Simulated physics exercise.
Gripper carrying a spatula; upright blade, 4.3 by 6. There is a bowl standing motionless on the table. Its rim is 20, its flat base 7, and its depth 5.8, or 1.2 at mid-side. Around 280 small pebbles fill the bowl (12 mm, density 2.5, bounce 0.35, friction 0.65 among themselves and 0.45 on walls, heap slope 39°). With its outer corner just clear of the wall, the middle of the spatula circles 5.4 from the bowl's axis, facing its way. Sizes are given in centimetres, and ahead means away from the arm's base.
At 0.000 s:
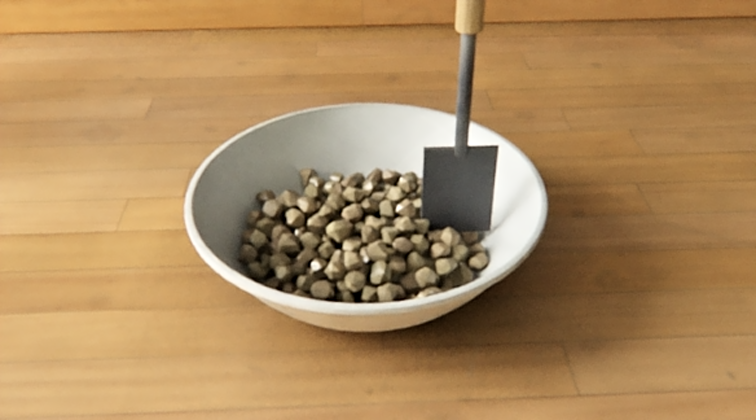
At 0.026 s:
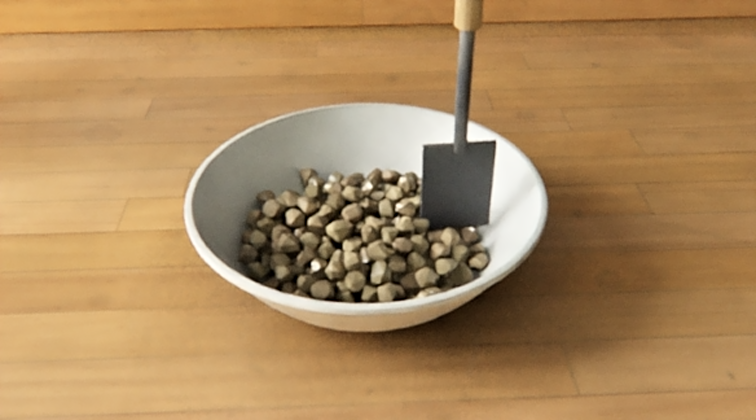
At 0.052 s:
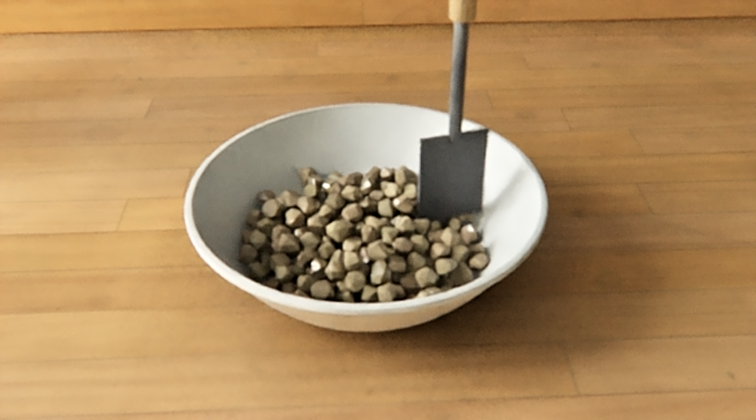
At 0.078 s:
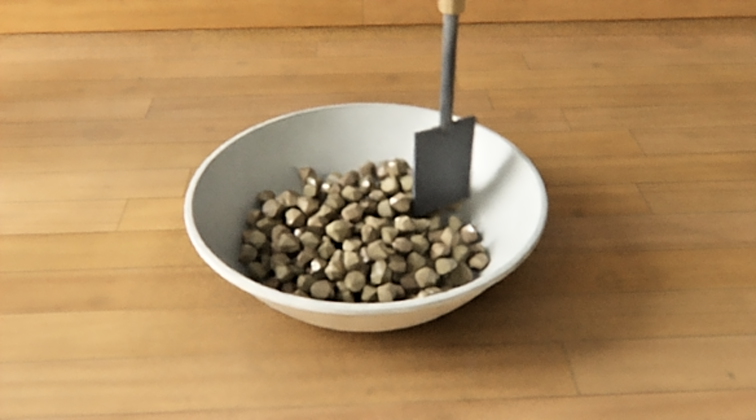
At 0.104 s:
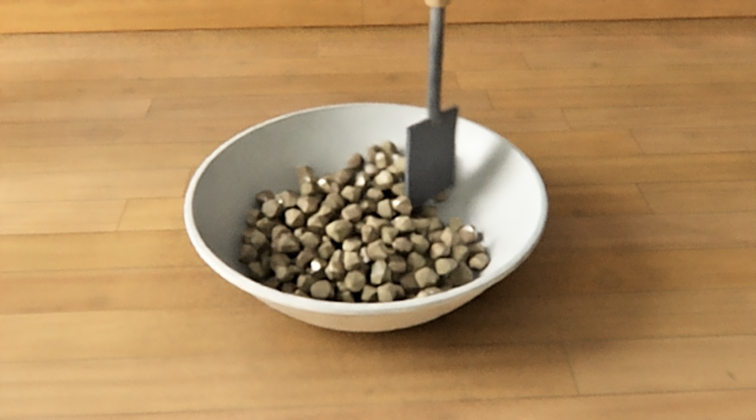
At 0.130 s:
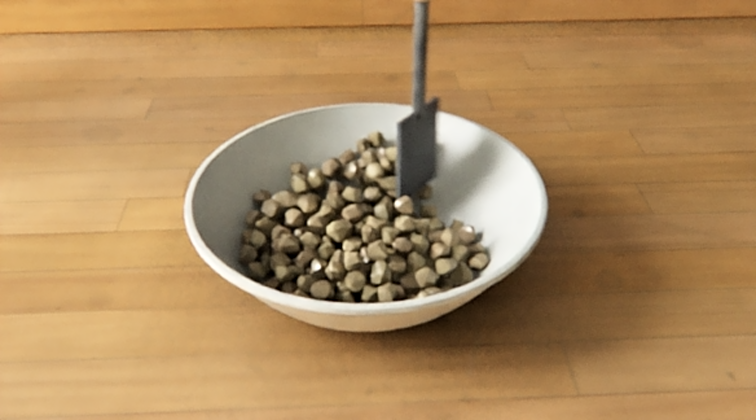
A wide white bowl holding a heap of small brown-grey pebbles sits on a light wooden plank surface, seen from above at an angle by a still camera. A dark flat-bladed spatula with a grey shaft and pale wooden handle stands upright inside the bowl's right side. The spatula sweeps left and toward the back, turning its blade nearly edge-on and pushing pebbles up along the rear.
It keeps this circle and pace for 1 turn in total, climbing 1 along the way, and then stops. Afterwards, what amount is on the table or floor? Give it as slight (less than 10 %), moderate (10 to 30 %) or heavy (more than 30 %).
It is slight.
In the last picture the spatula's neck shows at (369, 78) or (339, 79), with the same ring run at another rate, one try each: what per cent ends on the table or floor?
Well, about 15 percent the first time and about 25 percent the second.
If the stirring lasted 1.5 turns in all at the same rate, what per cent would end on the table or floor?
Roughly 10 percent would end up there.
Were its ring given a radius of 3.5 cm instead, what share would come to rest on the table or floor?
In that case roughly 0 per cent.
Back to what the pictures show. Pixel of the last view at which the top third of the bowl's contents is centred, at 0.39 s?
The top third is centred near (266, 233) in the last picture.
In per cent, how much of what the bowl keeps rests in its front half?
Around 40 percent of it.
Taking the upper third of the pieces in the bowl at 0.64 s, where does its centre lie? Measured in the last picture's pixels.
I'd say about (436, 251).
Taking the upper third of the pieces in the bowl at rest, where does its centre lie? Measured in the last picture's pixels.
Roughly pixel (427, 197).
After 0.39 s, 171° round, highest piece 8 above the table; 281 in the bowl, 1 in flight or on the tool.
After 0.64 s, 291° round, highest piece 7 above the table; 266 in the bowl, 11 on the table or floor, 5 in flight or on the tool.
After 0.97 s, 0° round, highest piece 7 above the table; 263 in the bowl, 19 on the table or floor.
After 1.67 s, 0° round, highest piece 7 above the table; 263 in the bowl, 19 on the table or floor.
In the end, 263 in the bowl, 19 on the table or floor. That is 7 % on the table or floor.
